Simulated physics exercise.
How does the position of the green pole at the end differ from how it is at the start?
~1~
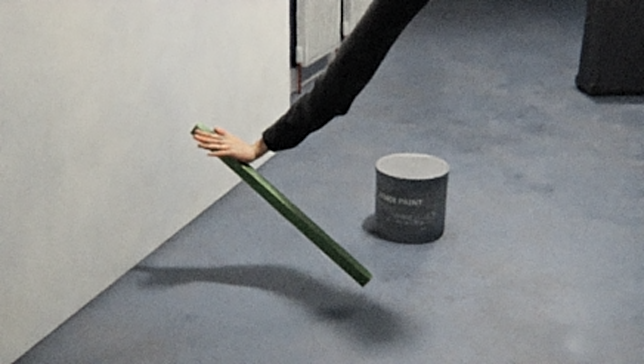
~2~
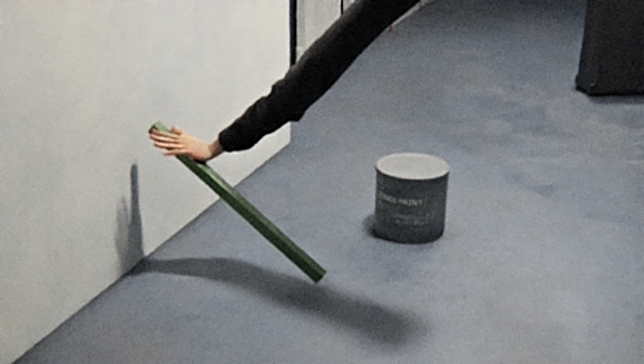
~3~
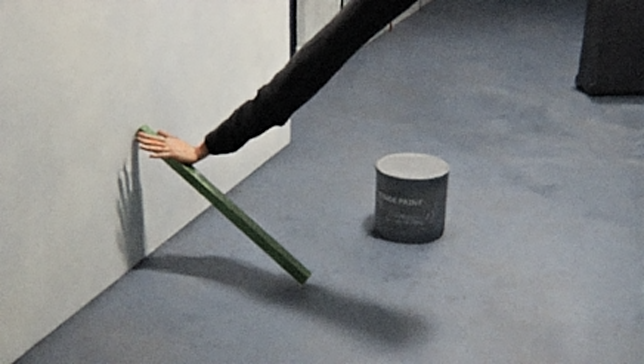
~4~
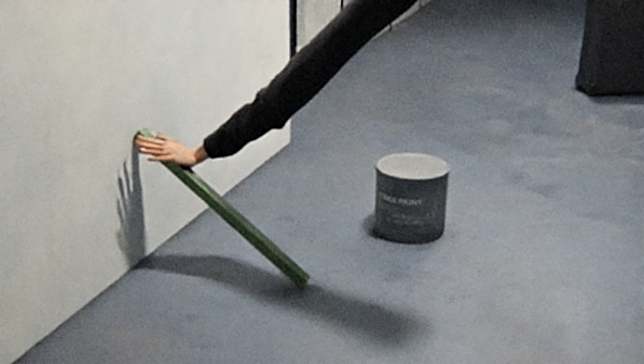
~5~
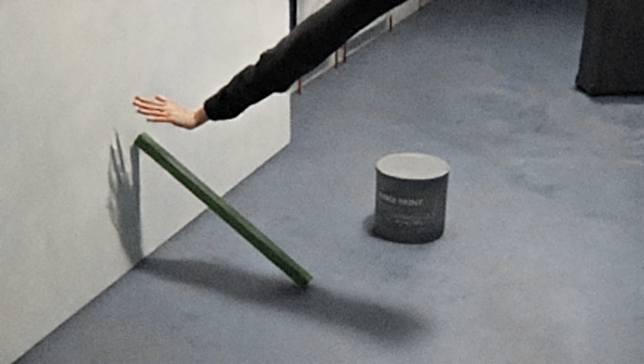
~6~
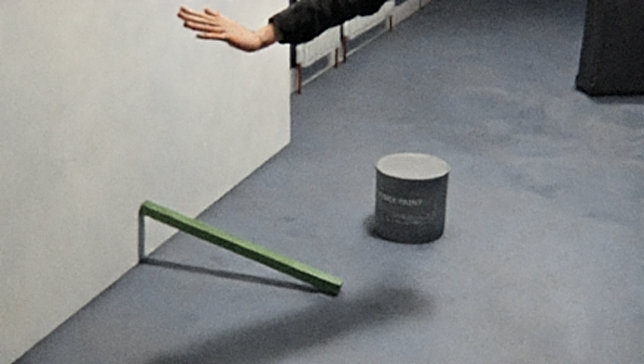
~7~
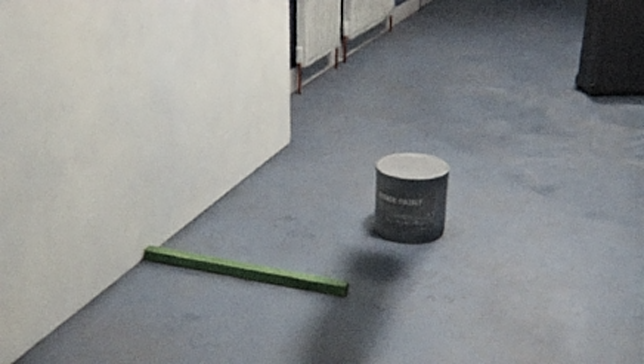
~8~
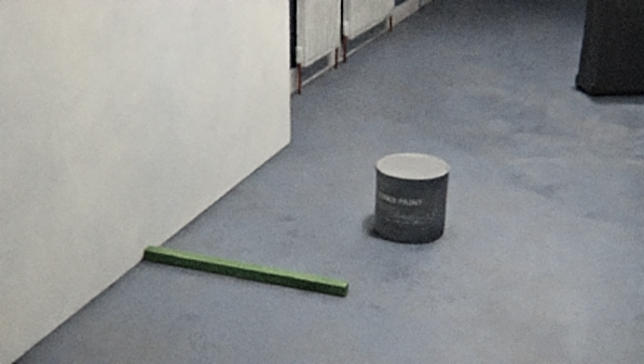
At the start the green pole is leaning at a slant with a hand on its upper end. By the end it lies on its side on the floor, with one end by the foot of the wall.
